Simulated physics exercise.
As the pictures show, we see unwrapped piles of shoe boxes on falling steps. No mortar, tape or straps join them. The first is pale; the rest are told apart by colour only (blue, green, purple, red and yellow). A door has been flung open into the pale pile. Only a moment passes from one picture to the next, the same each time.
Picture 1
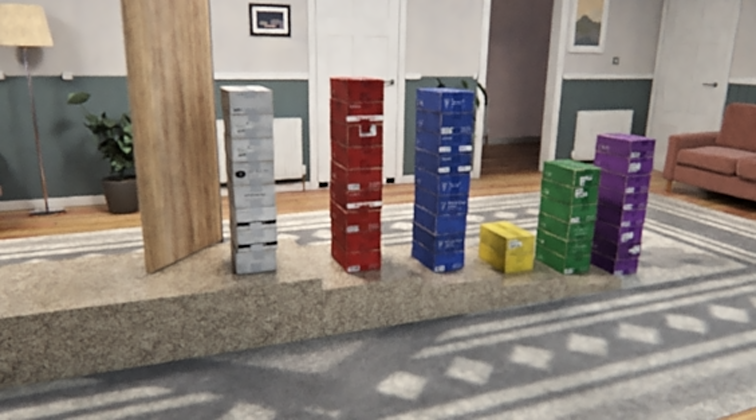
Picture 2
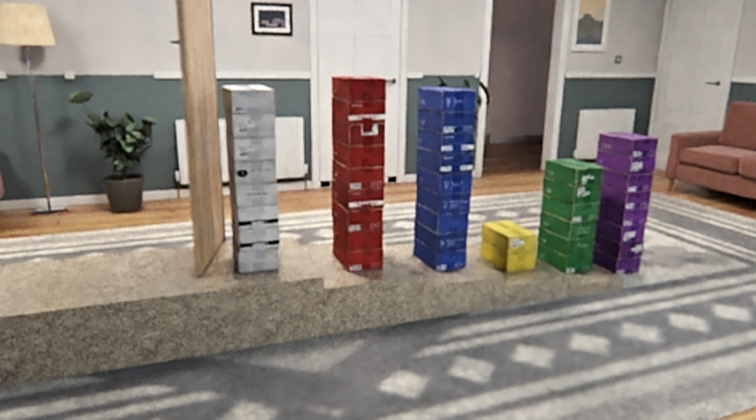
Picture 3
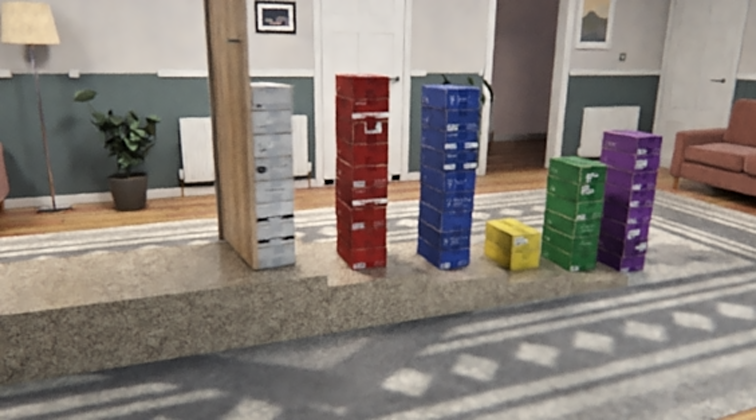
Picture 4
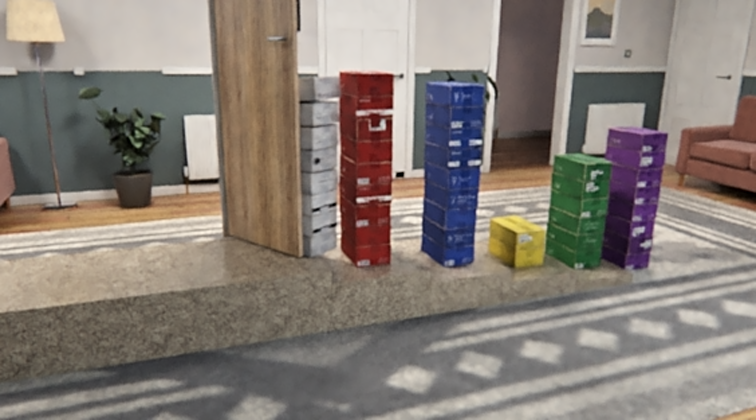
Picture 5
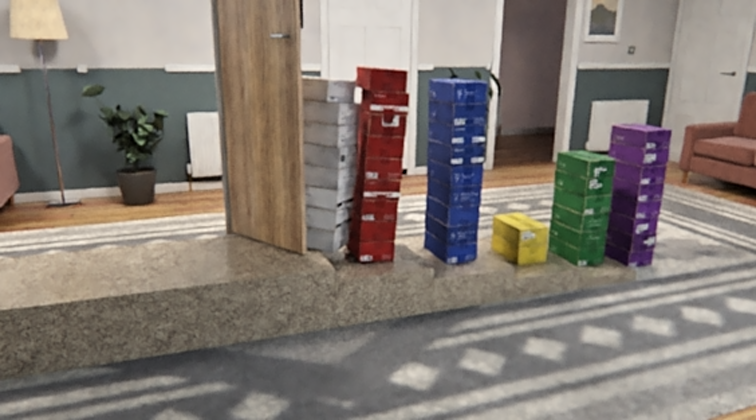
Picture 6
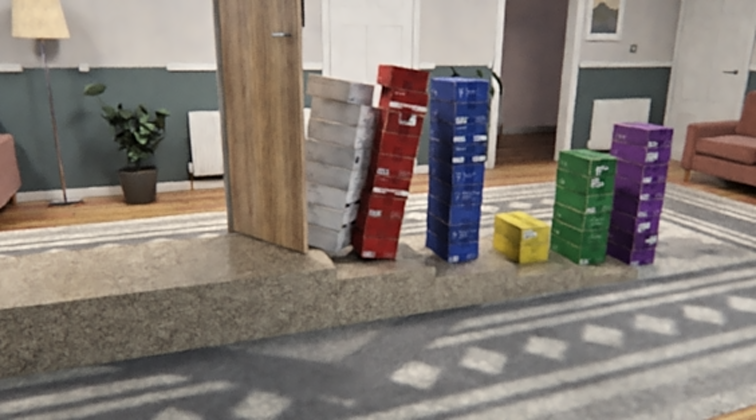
A wooden door swings into the pale stack of boxes, which leans right with the red stack.
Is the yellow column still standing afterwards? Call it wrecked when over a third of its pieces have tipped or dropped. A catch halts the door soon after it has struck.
The yellow pile mostly stays up.
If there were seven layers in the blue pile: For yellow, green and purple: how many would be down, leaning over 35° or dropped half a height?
Down at the end: Yellow 0, green 3, purple 7.
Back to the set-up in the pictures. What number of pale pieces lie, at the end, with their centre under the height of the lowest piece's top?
8 pale pieces.
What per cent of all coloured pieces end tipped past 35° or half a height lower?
Some 75 per cent of them.
Soon after the last picture, 0 of the pale pile down; none of the 2 yellow boxes down (3 of 34 in all colours); top yellow box unmoved; top red box leaning well over, half its height lower.
A little later, 7 of the pale pile down; none of the 2 yellow boxes down (16 of 34 in all colours); top yellow box unmoved; top red box leaning steeply, some three heights lower.
Later still, 7 of the pale pile down; none of the 2 yellow boxes down (16 of 34 in all colours); top yellow box shifted a little; top red box on its side.
After that, 7 of the pale pile down; none of the 2 yellow boxes down (26 of 34 in all colours); top yellow box shifted a little; top red box upside down.
At rest, 7 of the pale pile down; none of the 2 yellow boxes down (26 of 34 in all colours); top yellow box shifted half its height; top purple box upside down. As the last picture would show them, middles, top yellow box near (526, 228).
